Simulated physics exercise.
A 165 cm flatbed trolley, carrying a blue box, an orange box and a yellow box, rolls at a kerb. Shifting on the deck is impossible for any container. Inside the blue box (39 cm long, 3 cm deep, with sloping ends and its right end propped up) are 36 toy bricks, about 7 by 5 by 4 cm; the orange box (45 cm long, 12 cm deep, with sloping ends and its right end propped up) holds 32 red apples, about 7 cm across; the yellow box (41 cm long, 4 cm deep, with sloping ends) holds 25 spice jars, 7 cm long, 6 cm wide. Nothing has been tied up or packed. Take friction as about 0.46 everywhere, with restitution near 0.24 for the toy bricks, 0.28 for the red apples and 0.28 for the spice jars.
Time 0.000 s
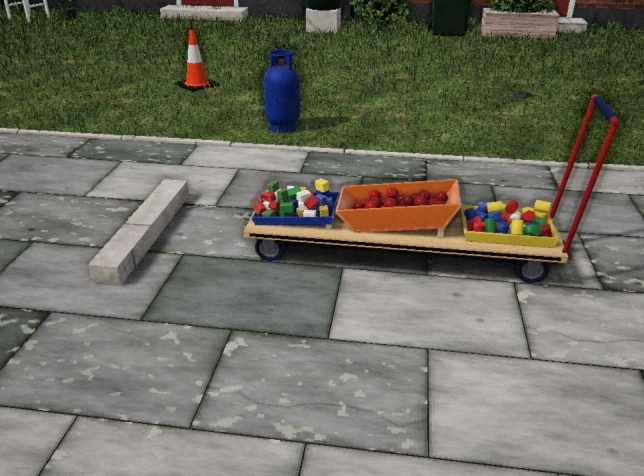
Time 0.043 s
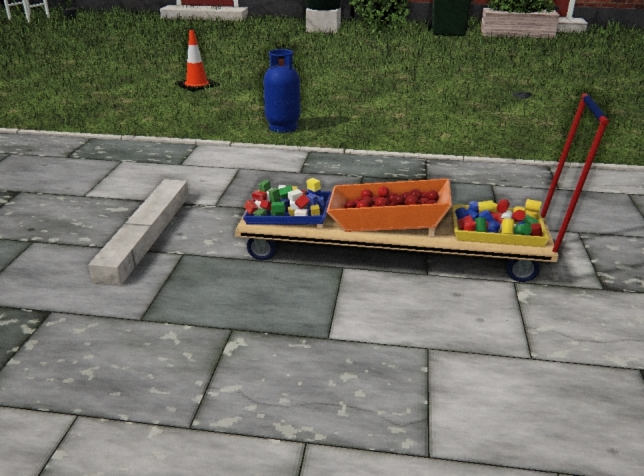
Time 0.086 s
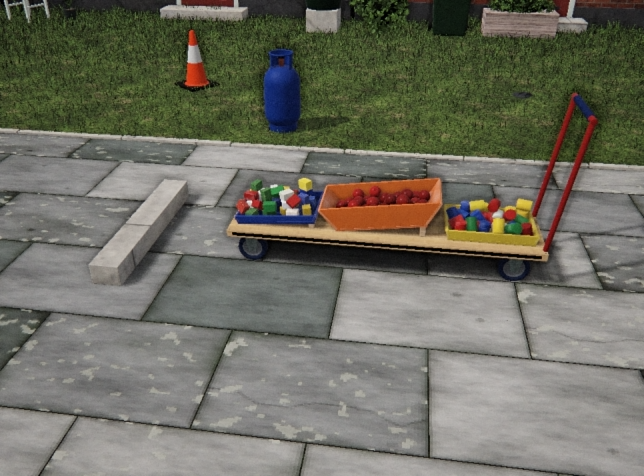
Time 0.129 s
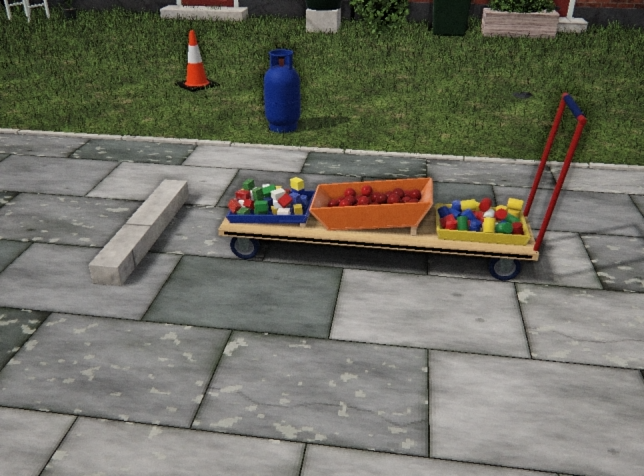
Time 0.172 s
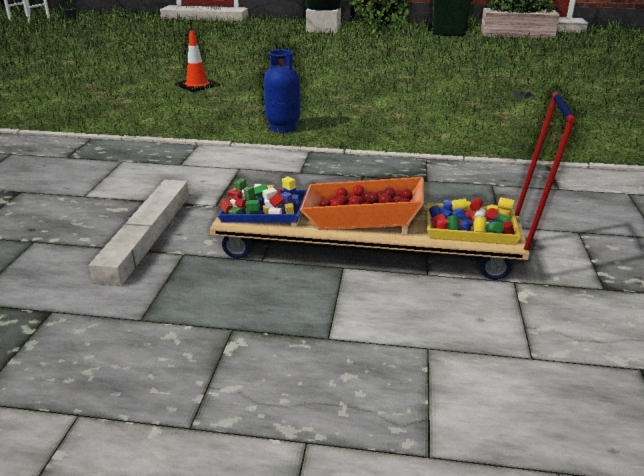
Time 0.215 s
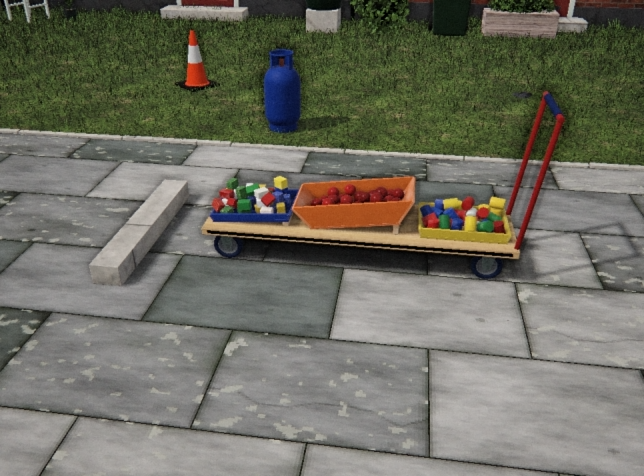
A flatbed trolley carrying three boxes of colourful items rolls left slowly across the paving.
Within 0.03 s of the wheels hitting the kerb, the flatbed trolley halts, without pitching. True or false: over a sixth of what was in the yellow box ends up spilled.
False.
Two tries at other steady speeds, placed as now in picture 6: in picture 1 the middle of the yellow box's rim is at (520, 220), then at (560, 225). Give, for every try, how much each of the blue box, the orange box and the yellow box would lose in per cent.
Per cent lost, first try then second - blue box: 40, 50; orange box: 0, 20; yellow box: 0, 30.
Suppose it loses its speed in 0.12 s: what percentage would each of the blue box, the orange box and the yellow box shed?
Blue box 20 %, orange box 0 %, yellow box 0 %.
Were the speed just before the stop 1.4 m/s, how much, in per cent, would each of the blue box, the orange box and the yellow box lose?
In that case the blue box sheds 40 per cent of its load, the orange box 0 per cent, and the yellow box 0 per cent.
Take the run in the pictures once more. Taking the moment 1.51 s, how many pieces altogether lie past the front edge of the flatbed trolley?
Count: Approx. 5.
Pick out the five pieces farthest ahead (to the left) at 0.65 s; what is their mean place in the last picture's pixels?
Centre approx. at (150, 189) px.
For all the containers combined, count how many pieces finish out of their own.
Around 6.
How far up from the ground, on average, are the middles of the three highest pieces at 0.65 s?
36 cm.
After 0.55 s, the wheels strike.
After 0.65 s, blue box 33 in, 3 out, orange box 32 in, 0 out and yellow box 25 in, 0 out.
After 0.77 s, blue box 32 in, 4 out, orange box 32 in, 0 out and yellow box 25 in, 0 out.
After 1.00 s, blue box 30 in, 6 out, orange box 32 in, 0 out and yellow box 25 in, 0 out.
Final count (at 1.51 s), blue box 30 in, 6 out, orange box 32 in, 0 out and yellow box 25 in, 0 out. Asked share, 0 of 25, 0 per cent.
